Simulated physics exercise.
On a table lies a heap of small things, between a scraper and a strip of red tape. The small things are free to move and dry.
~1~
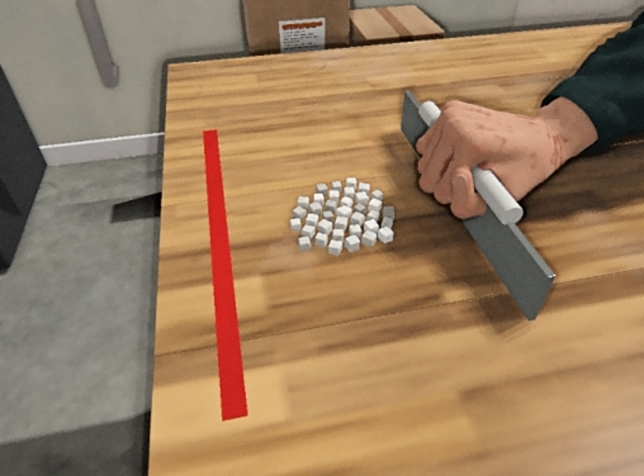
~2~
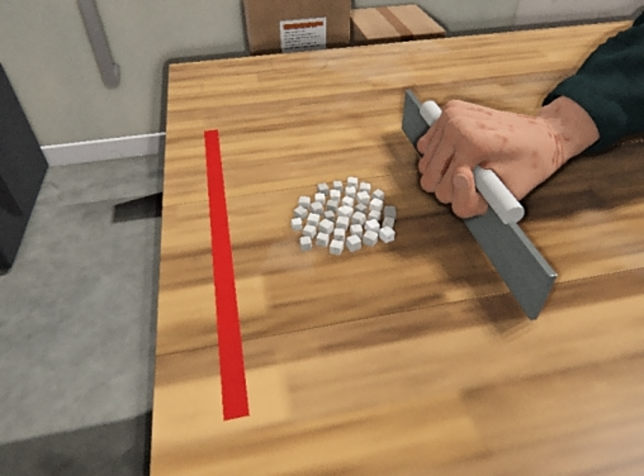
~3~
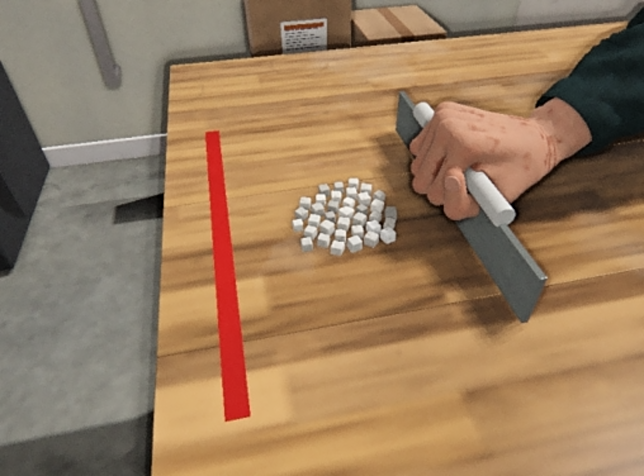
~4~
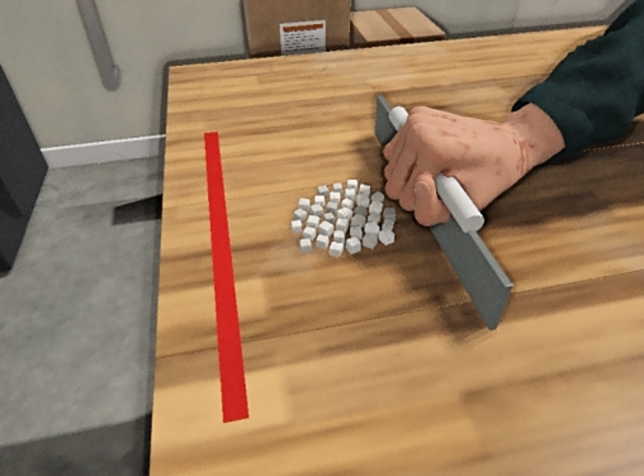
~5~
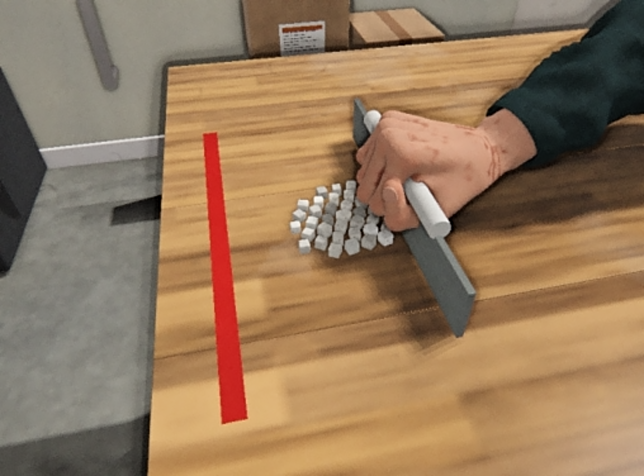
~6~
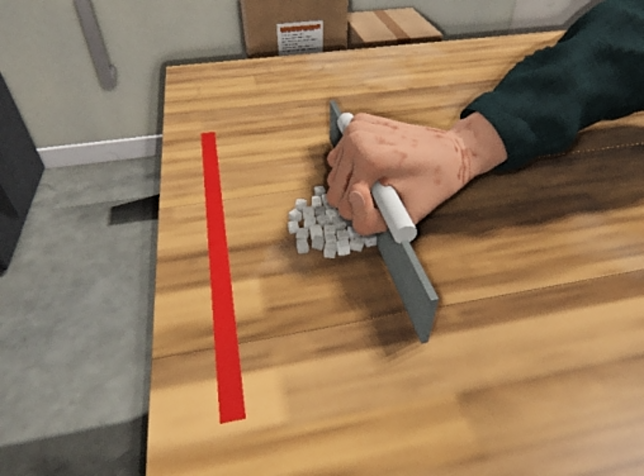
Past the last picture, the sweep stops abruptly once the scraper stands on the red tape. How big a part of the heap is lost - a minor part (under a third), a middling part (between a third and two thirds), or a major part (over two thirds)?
The way I see it, not so much as a third gets knocked off.
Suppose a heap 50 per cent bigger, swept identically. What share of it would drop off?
My guess is about 20 per cent.
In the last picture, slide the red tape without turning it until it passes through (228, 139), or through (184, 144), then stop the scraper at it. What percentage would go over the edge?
Roughly 0 and 70 percent, in that order.
Soon, scraper still moving, near (282, 187); heap all on the table, its front near (218, 225).
A while on, scraper stopped at the red tape; heap a small part over the edge.
Finally, scraper stopped at the red tape; heap a small part over the edge.
